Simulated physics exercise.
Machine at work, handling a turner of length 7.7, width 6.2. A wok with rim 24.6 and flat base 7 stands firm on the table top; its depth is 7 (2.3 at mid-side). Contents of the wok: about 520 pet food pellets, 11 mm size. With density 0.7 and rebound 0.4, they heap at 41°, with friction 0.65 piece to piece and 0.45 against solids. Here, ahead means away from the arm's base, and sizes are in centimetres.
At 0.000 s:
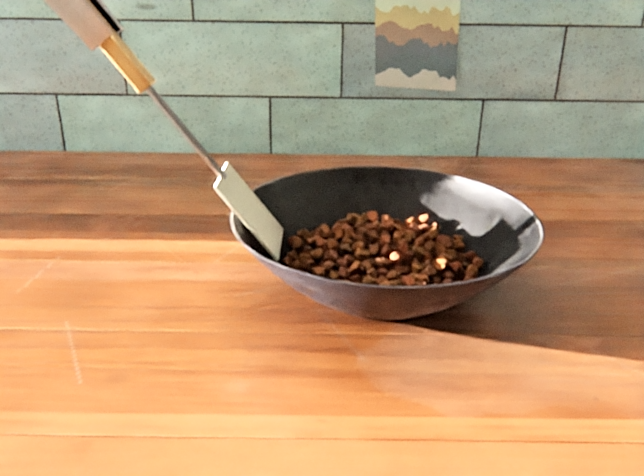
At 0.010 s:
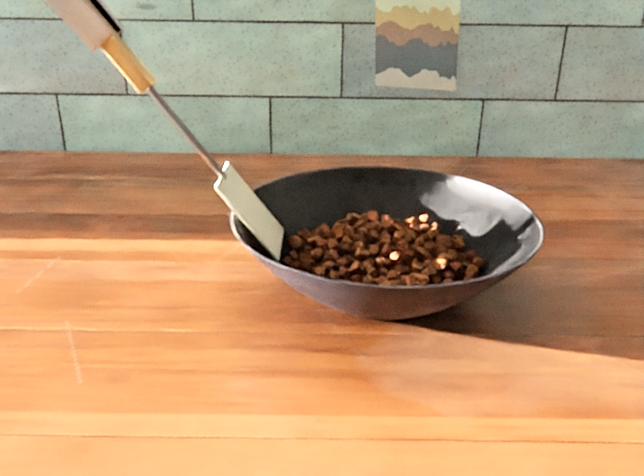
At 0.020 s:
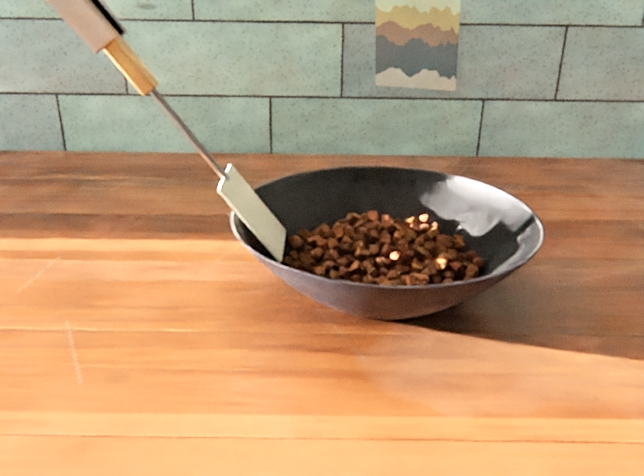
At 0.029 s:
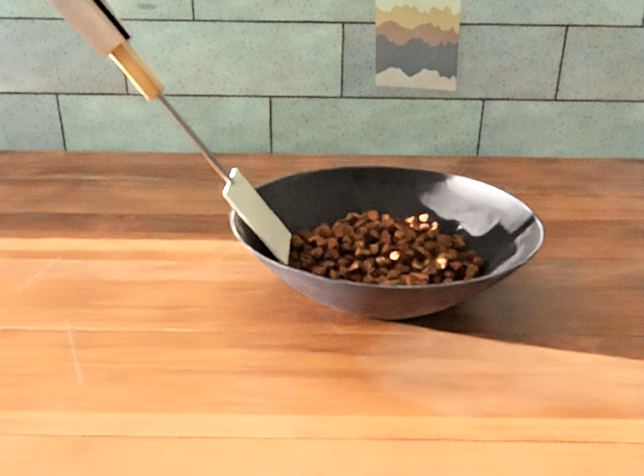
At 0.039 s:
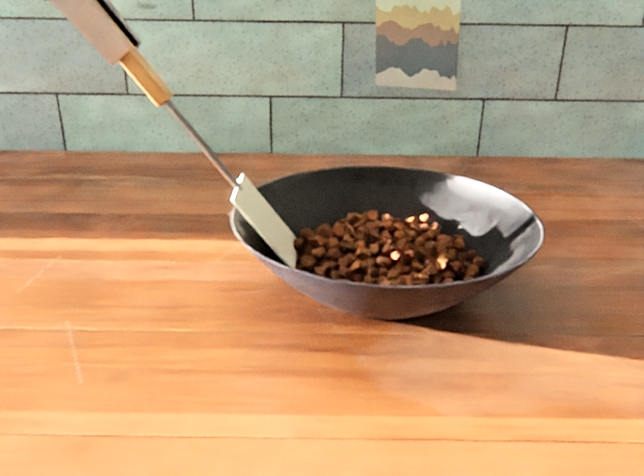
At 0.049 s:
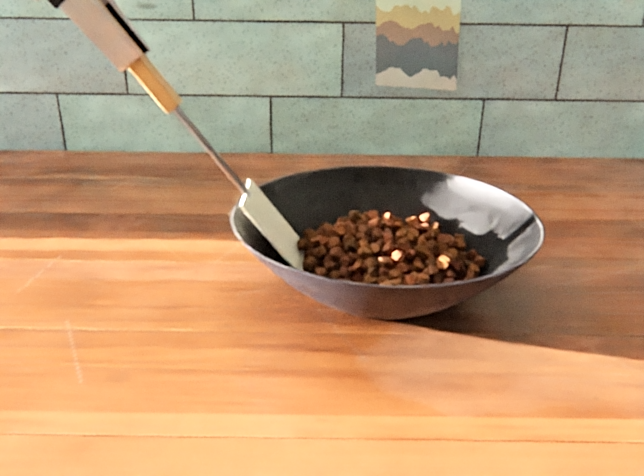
Turner held by a machine sliding slightly right and down inside a dark wok, nudging brown pet food pellets on a wooden counter.
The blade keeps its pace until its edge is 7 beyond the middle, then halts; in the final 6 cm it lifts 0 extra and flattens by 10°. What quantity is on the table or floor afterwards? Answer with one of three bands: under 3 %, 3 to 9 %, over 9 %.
Over 9 %.
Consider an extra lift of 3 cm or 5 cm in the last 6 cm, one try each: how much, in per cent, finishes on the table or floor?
Near 35 and 30 percent respectively.
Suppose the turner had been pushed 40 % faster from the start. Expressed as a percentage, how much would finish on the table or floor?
Around 25 per cent would finish on the table or floor.
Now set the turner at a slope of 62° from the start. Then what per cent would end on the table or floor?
It would be near 25 per cent.
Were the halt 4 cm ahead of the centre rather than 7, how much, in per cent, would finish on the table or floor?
Then about 10 per cent.
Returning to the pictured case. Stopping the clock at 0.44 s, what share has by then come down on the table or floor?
Around 20 %.
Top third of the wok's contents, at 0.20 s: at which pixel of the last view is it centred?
Centre: Approx. (480, 223) in the last view.
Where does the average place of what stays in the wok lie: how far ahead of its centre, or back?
Ahead, by around 4.5 cm.
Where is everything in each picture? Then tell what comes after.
The first frame shows turner top edge at (221, 174), sloping 53°; upper third of the load around (383, 248), from x 285 to 480, top at y 215; 522 in the wok.
The second frame shows turner top edge at (222, 174), sloping 53°; upper third of the load around (384, 248), from x 285 to 480, top at y 215.
The third frame shows turner top edge at (224, 176), sloping 53°; upper third of the load around (384, 248), from x 285 to 480, top at y 215.
The fourth frame shows turner top edge at (230, 180), sloping 53°; upper third of the load around (384, 247), from x 290 to 480, top at y 215.
The fifth frame shows turner top edge at (237, 186), sloping 53°; upper third of the load around (384, 247), from x 295 to 480, top at y 215.
The sixth frame shows turner top edge at (245, 192), sloping 53°; upper third of the load around (386, 246), from x 295 to 480, top at y 215; 522 in the wok.
By 0.13 s, sloping 53°, highest piece 8 above the table; 522 in the wok.
By 0.20 s, sloping 49°, highest piece 9 above the table; 513 in the wok, 9 on the blade or in flight.
By 0.44 s, sloping 43°, highest piece 9 above the table; 408 in the wok, 103 on the table or floor, 11 on the blade or in flight.
By 1.49 s, sloping 43°, highest piece 8 above the table; 408 in the wok, 114 on the table or floor.
Final count, 408 in the wok, 114 on the table or floor. That is 22 % on the table or floor.
